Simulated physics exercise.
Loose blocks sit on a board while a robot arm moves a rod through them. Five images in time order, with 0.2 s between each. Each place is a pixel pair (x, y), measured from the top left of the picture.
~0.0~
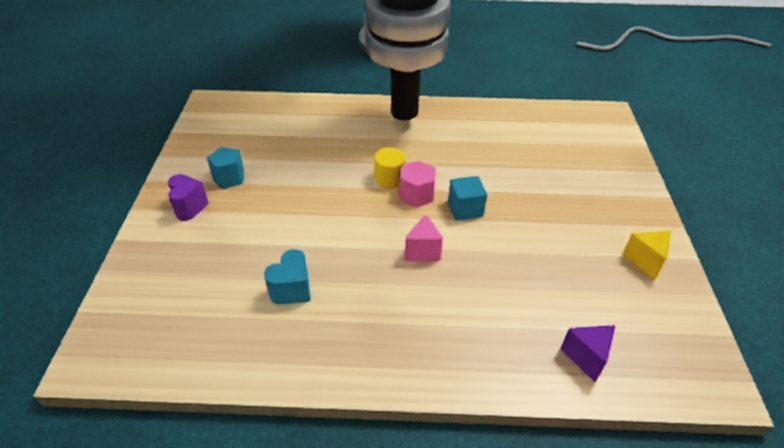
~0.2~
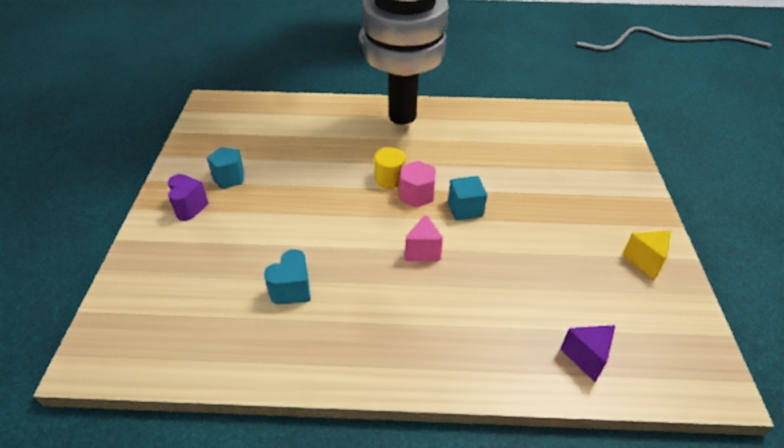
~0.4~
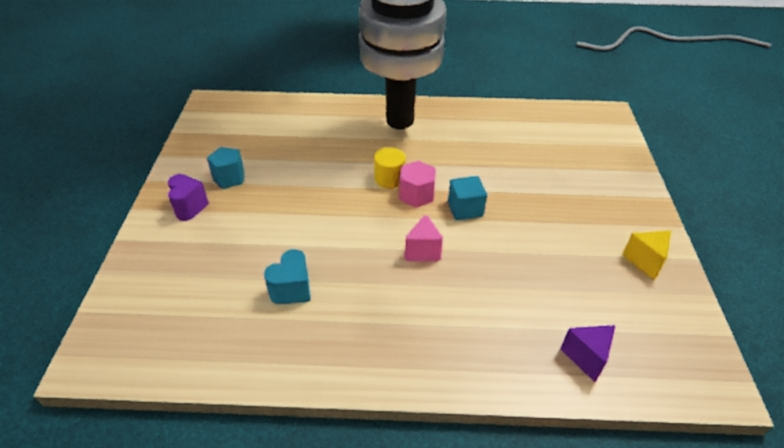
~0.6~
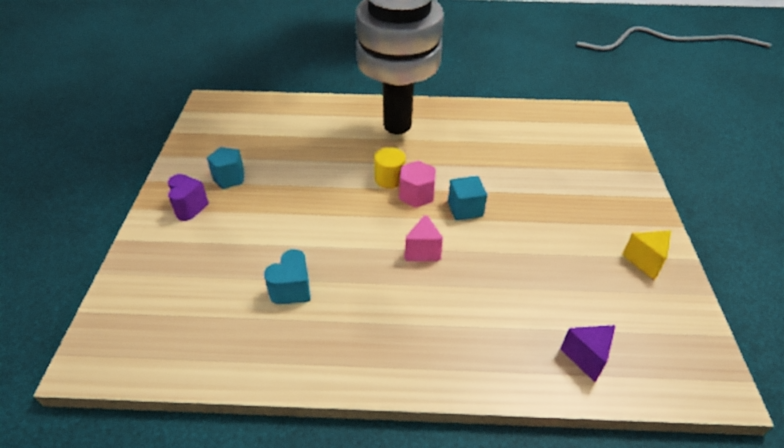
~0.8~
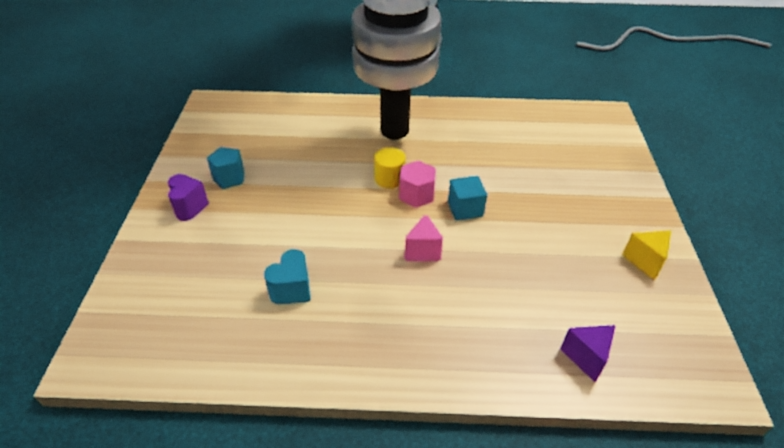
At first, a robot arm holds a black rod near the far edge of a wooden board scattered with teal, purple, pink and yellow blocks. The rod then moves slightly toward the viewer and a little left, nearing the yellow round block, while all the blocks stay still.
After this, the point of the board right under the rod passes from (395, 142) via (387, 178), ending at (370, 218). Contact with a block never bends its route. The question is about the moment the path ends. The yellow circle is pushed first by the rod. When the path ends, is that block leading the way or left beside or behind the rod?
Pushed ahead.
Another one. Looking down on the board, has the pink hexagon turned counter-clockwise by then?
Yes, I think so.
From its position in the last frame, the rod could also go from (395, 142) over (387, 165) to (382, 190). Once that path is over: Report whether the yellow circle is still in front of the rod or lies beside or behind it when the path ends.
In the end it is ahead.
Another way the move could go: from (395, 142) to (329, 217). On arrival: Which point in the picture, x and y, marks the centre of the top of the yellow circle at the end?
It ends at (386, 174).
The first path, step by step. One third of the way, rod at (390, 156); yellow circle at (388, 164); pink hexagon at (420, 175), turned 20° anticlockwise.
Two thirds of the way, rod at (384, 181); yellow circle at (383, 191); pink hexagon at (421, 180), turned 50° anticlockwise.
At the end, rod at (369, 207); yellow circle at (380, 219); pink hexagon at (421, 180), turned 50° anticlockwise; pink triangular block in place.
